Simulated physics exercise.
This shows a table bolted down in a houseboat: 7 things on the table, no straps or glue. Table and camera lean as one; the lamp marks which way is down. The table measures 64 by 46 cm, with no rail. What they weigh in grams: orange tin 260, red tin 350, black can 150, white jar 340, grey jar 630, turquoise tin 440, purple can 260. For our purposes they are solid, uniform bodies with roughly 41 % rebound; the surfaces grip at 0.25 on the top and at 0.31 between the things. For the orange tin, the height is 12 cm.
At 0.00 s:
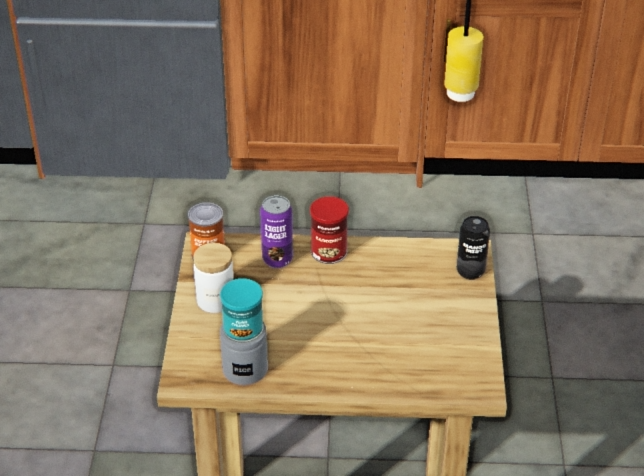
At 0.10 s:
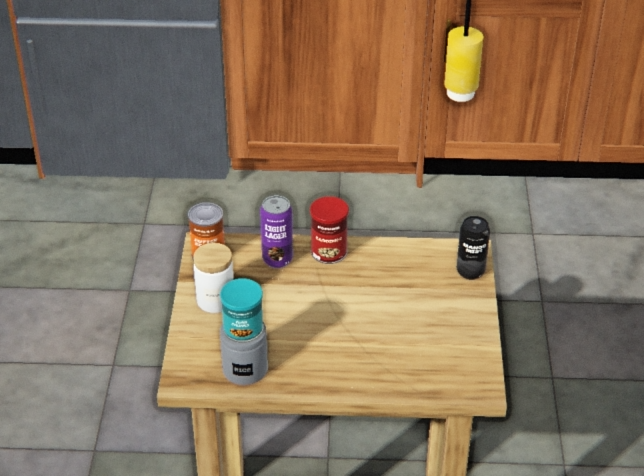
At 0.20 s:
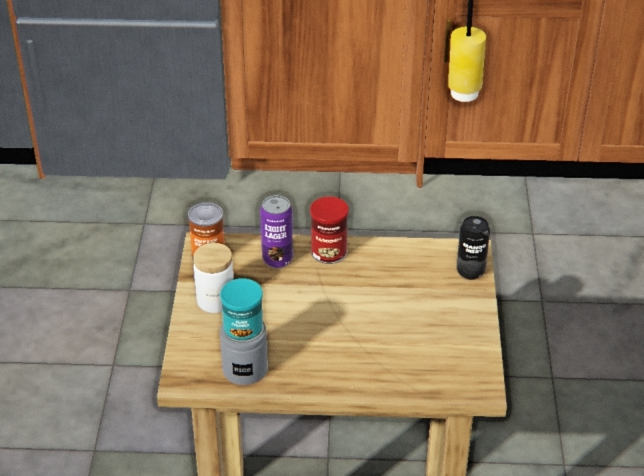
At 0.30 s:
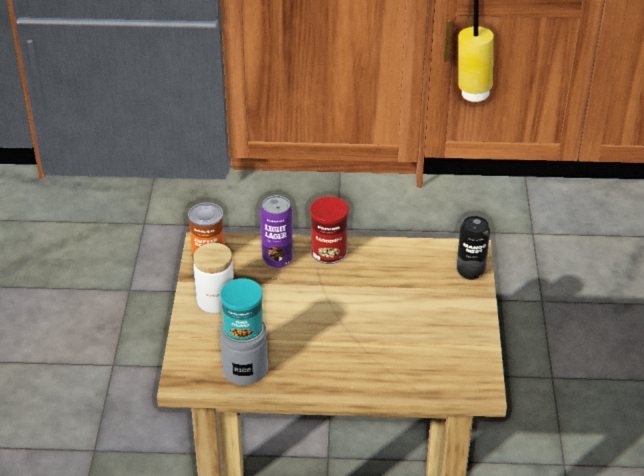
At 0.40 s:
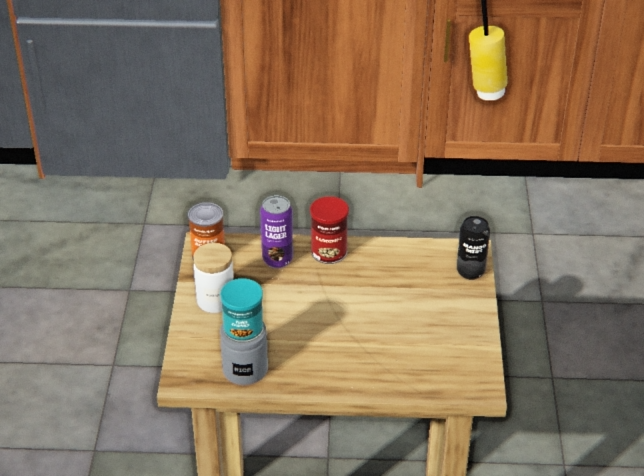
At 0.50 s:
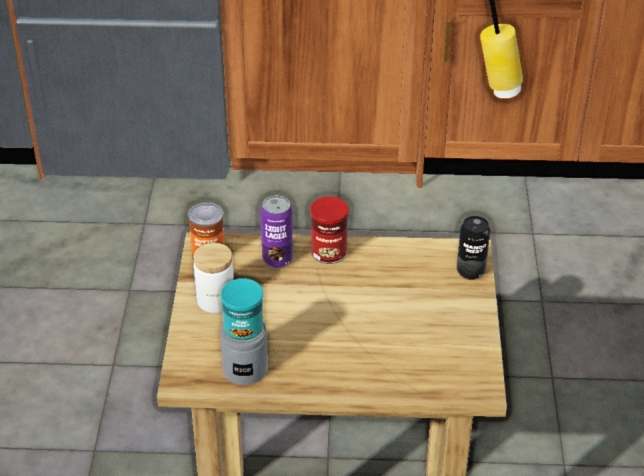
A yellow object hanging above swings to the right while the table's containers stay still.
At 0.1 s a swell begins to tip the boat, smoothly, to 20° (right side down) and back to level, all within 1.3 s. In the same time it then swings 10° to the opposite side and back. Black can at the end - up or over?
Result: Fallen.
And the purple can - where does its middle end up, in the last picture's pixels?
End point: Approx. (345, 235).
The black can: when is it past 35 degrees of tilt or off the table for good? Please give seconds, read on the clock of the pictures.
0.9 s, roughly.
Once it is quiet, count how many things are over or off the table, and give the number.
The tally is 1.
After 1.00 s, floor tilted 14°, right side down; black can now off the table; turquoise tin slid 9 cm; purple can slid 8 cm.
After 1.30 s, floor tilted 1°, right side down; turquoise tin slid 15 cm; purple can slid 14 cm; red tin slid 14 cm.
At rest (3.2 s), off the table and tipped over, black can; not toppled but over 5 cm from the start, orange tin, red tin, white jar, grey jar, turquoise tin and purple can.
